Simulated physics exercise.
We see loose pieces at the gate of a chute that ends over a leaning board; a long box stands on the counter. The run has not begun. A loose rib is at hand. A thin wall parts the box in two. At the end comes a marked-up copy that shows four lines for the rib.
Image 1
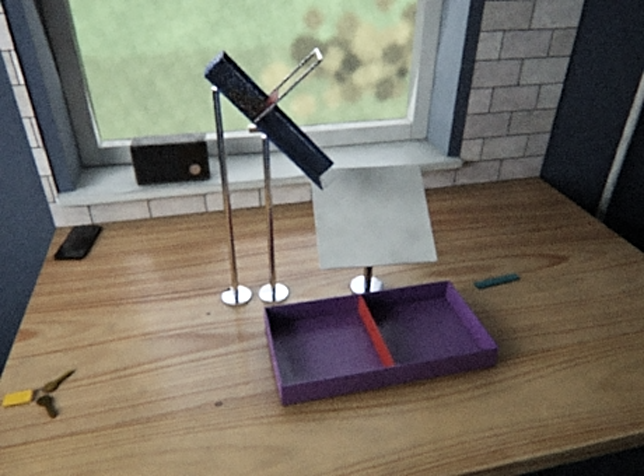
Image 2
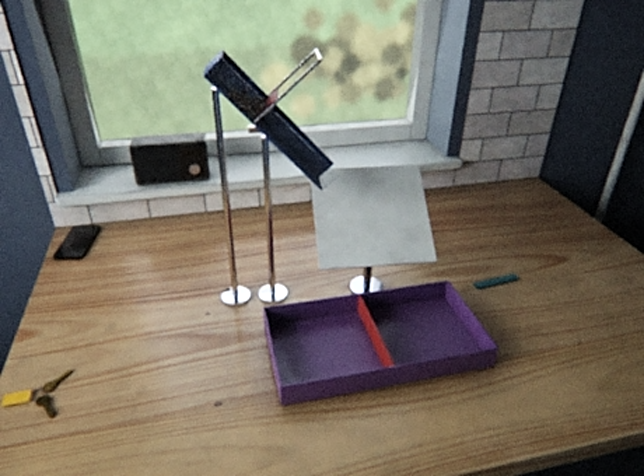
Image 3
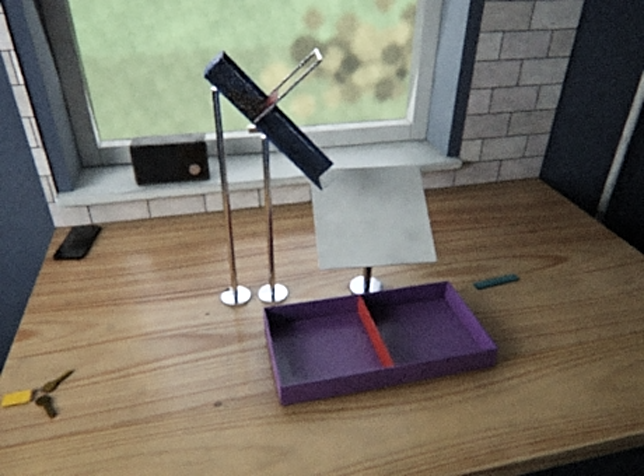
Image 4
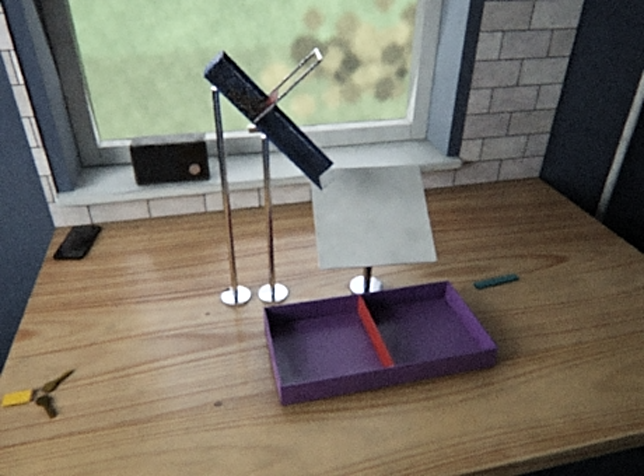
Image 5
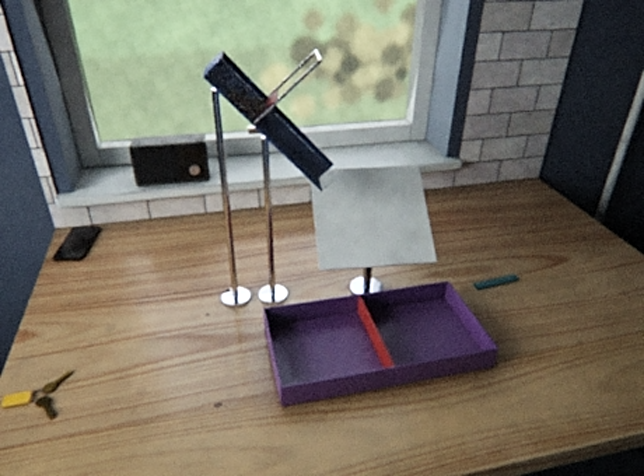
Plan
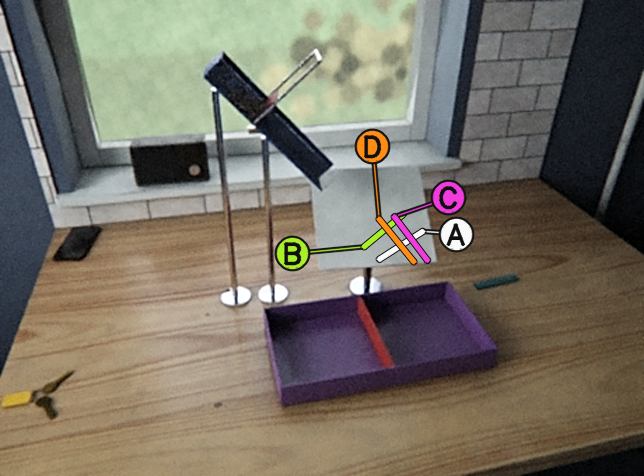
The video shows a dark, steeply sloping chute on two thin stands above a tilted pale board and a purple box with a red divider, on a wooden counter by a window; nothing visibly moves.
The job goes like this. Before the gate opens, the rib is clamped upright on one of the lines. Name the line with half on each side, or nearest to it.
Line A does it best.
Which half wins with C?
Right.
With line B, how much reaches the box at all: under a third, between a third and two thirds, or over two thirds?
Over two thirds.
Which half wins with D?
More lands on the right.
On the marked copy, line A from (422, 231) to (379, 259); line B from (403, 214) to (364, 246); line C from (394, 216) to (427, 260); line D from (379, 219) to (413, 261).
If A is chosen, of what is caught, about half in the left half, about half in the right.
If B is chosen, of what is caught, most in the left half, about a quarter in the right.
If C is chosen, of what is caught, a small part in the left half, nearly all in the right.
If D is chosen, of what is caught, a small part in the left half, nearly all in the right.
